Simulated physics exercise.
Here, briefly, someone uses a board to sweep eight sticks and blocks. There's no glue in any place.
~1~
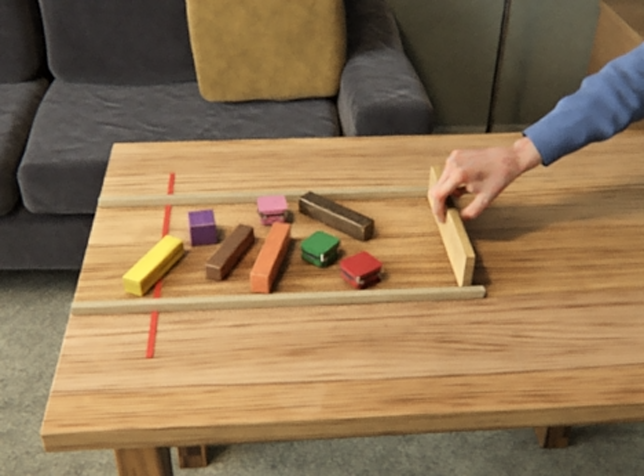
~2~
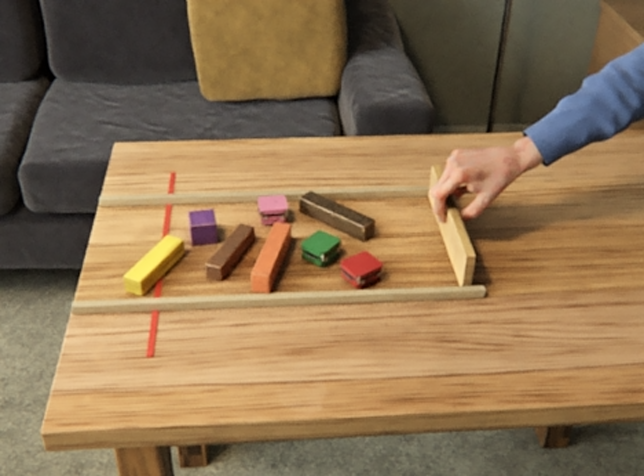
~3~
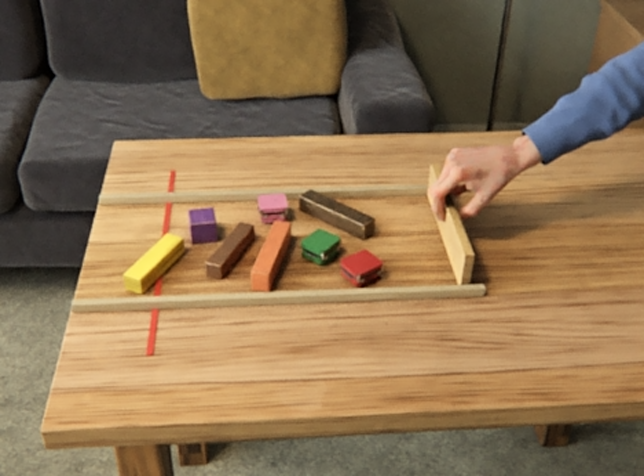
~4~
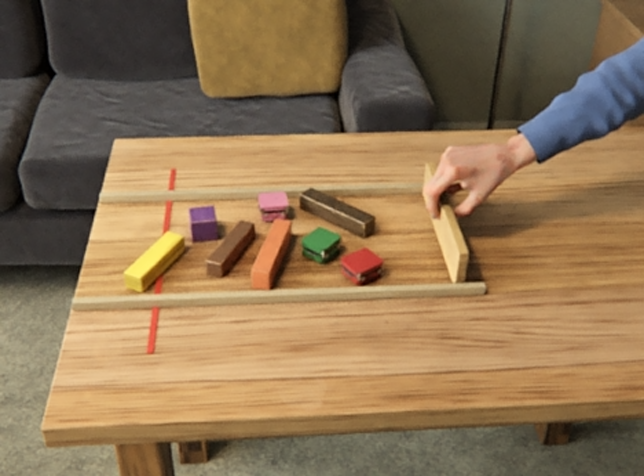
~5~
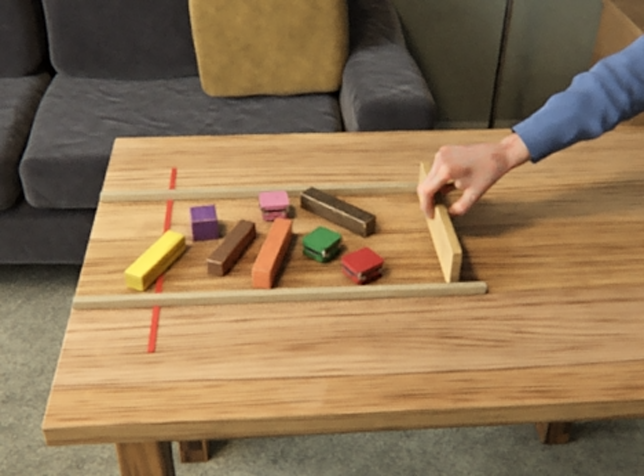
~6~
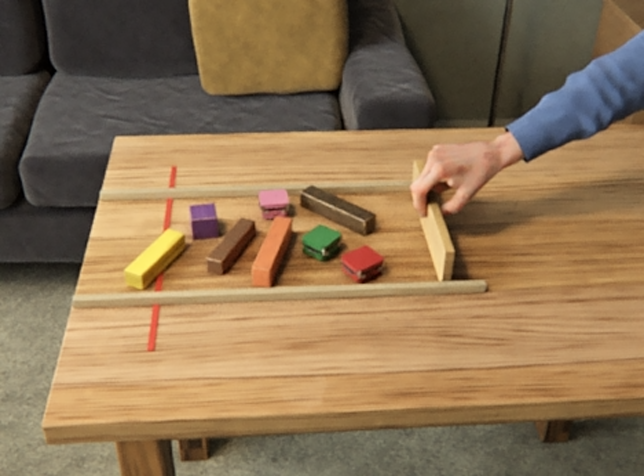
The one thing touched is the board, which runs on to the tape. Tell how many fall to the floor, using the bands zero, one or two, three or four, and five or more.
The number gone is nought.
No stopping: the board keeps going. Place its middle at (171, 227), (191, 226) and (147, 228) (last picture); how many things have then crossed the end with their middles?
Taking the places in turn, the counts are 0, 0 and 2.
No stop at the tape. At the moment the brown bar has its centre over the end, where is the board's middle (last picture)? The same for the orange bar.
Points: About (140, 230) and about (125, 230).
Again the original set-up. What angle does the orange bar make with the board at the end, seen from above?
Some 10 degrees.
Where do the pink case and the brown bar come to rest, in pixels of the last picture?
The first one ends at (135, 208), the second at (112, 241).
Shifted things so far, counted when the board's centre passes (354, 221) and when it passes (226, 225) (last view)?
By then 2, and 8.
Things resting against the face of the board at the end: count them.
At rest, 3 are in contact.
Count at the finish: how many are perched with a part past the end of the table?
You'd get 2.
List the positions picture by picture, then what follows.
In the first frame, yellow stick (155, 265); purple block (202, 228); brown bar (230, 251); board (450, 224); tape (163, 251).
In the second frame, purple block (203, 228); black bar (336, 215).
In the third frame, brown bar (231, 250); green case (321, 249).
In the fourth frame, yellow stick (156, 261); pink case (273, 208).
In the fifth frame, purple block (204, 223); red case (362, 267).
In the sixth frame, yellow stick (156, 258); purple block (204, 222); brown bar (232, 245); board (431, 219); tape (164, 245).
Soon after, none off yet; yellow stick at rest near (156, 258); purple block at rest near (204, 222); brown bar at rest near (232, 245).
Then, none off yet; yellow stick at rest near (156, 258); purple block moved about its own width near (183, 219); brown bar moved a little near (192, 243).
At rest, the number that fall off is zero.
